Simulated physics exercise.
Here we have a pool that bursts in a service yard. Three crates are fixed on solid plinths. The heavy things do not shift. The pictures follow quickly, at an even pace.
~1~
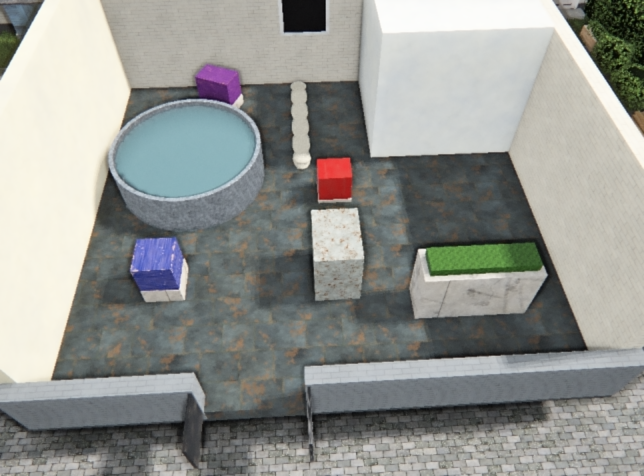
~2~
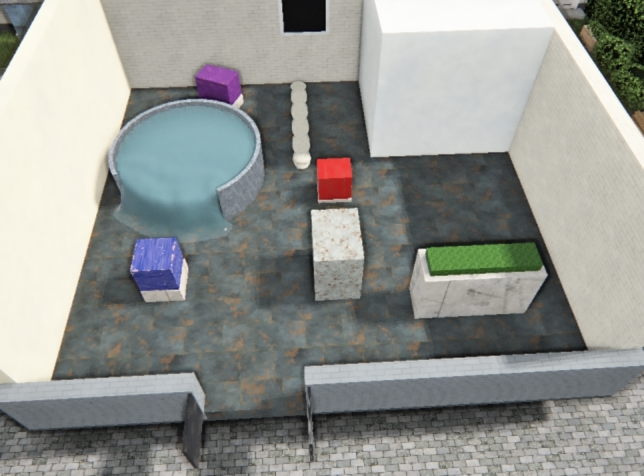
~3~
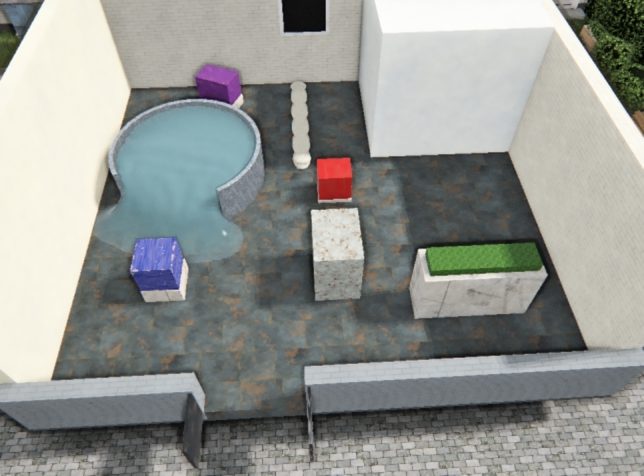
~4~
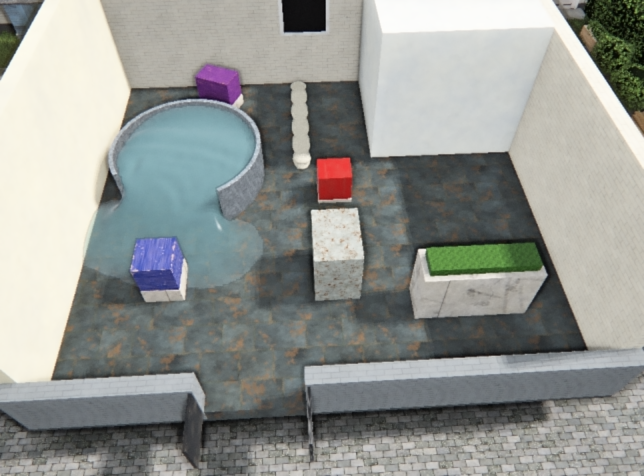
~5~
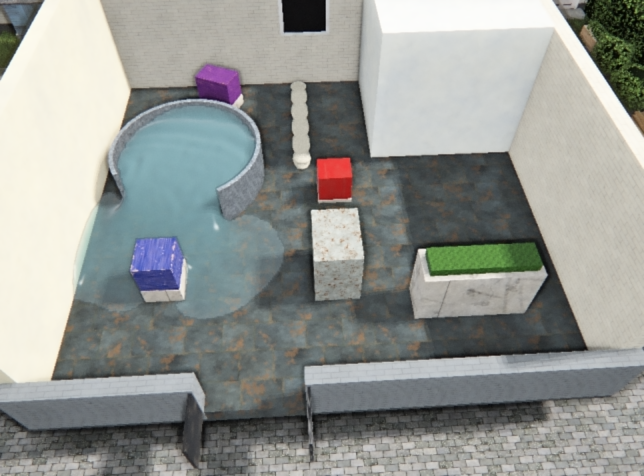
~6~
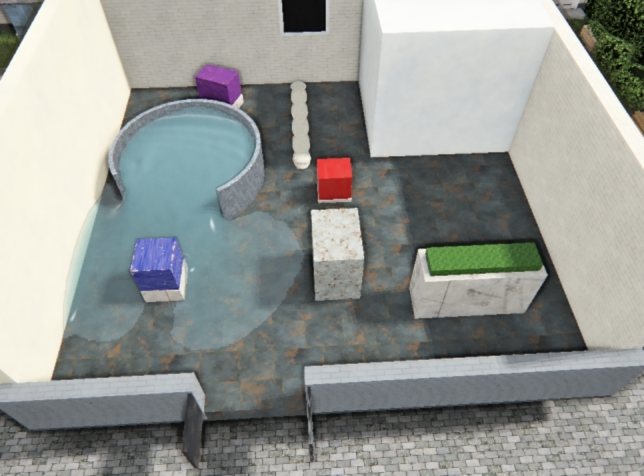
To begin with, still water fills a round grey tank in a walled yard dotted with coloured blocks. The tank's front side opens and water pours out across the dark tiles, surrounding the blue block on its pale base. The shallow sheet then widens along the left wall and toward the front.
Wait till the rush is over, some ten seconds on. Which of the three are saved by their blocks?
The purple crate escapes dry; the red crate is wetted; the blue crate is wetted.
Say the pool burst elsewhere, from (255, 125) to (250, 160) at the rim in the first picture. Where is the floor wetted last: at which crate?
That is the blue one.
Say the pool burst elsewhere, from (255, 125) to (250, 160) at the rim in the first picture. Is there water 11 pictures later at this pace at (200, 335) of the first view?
There: No water.
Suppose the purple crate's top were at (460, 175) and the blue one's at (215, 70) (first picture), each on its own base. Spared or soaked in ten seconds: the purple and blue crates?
The purple one keeps dry; the blue one remains dry.
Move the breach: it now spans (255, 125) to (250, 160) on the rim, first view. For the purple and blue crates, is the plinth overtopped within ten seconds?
One by one: Purple escapes it, blue is spared.
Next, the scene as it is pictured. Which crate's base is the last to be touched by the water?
That is the one in purple.
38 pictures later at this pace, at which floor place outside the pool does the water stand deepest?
At about (506, 320).
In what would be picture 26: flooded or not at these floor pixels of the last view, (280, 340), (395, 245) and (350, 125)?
One after the other: Awash, free of water, dry.
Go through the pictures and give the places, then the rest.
In the first picture, still water in the round tank at (186, 149).
In the second picture, water pours out at (166, 219) and has run to (119, 210).
In the third picture, the front is at (238, 245), out from the gap at (166, 220).
In the fourth picture, water pours out at (167, 221) and has run to (255, 258).
In the fifth picture, water pours out at (167, 221) and has run to (273, 269).
In the sixth picture, water pours out at (167, 221) and has run to (241, 334).
A moment on, water covers 30 % of the floor; the purple crate not reached, the red crate not reached, the blue crate water round its plinth.
Next, water covers 35 % of the floor; the purple crate not reached, the red crate not reached, the blue crate water round its plinth.
Then, water covers 50 % of the floor; the purple crate not reached, the red crate water round its plinth, the blue crate water round its plinth.
Later, water covers 80 % of the floor; the purple crate water round its plinth, the red crate water round its plinth, the blue crate water round its plinth.
In the end, water covers 95 % of the floor; the purple crate stayed above the water, the red crate was topped, the blue crate was topped.
